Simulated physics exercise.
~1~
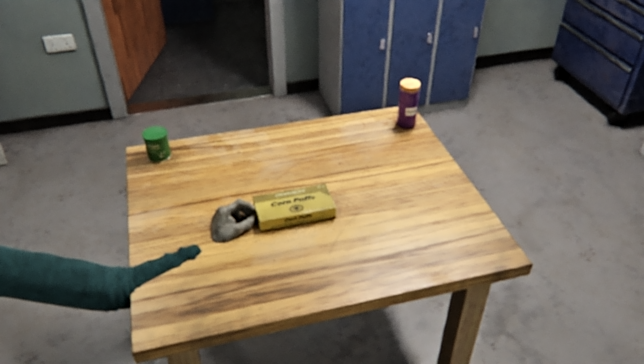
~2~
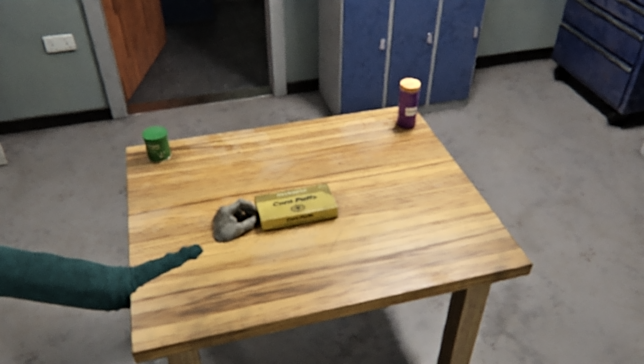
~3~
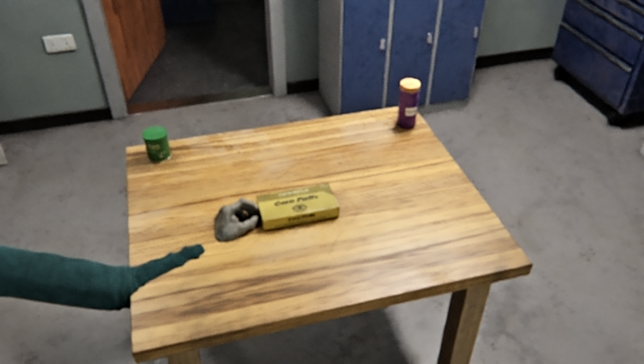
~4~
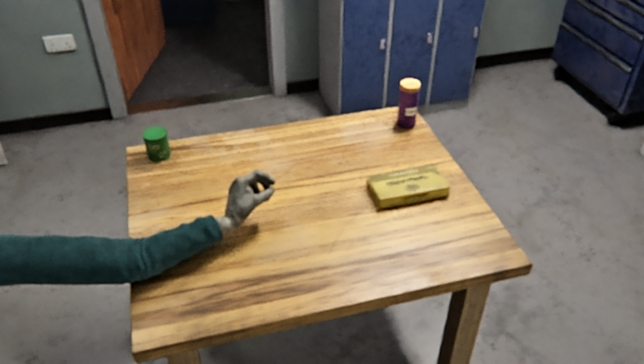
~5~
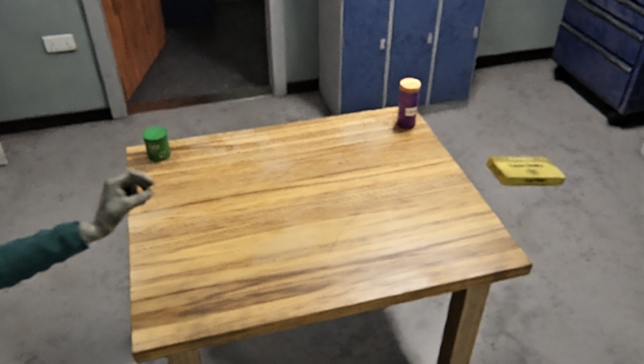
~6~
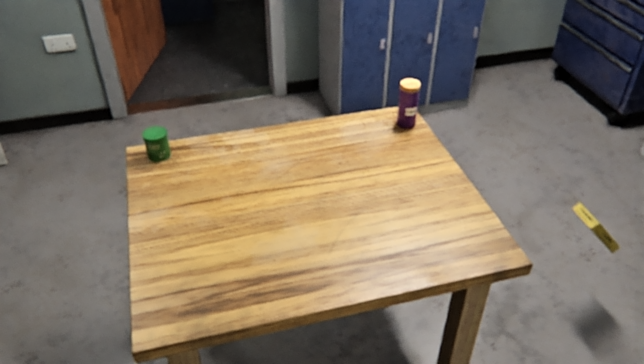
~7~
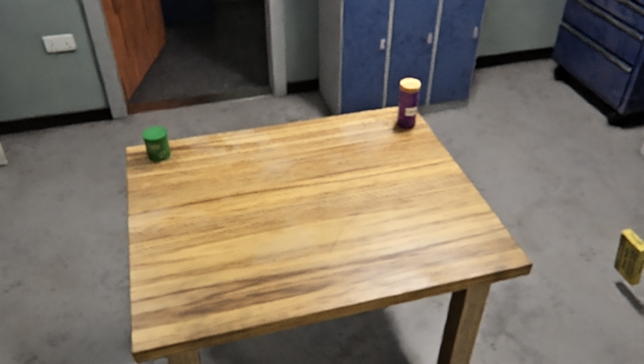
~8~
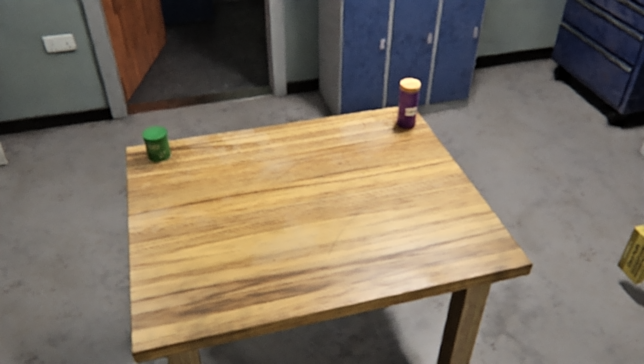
In a room with blue lockers, a gloved hand sent a yellow packet sliding right across a wooden table and drew back, and the packet flew off the edge, turning and dropping beyond it, while the green tin and purple jar stayed put.
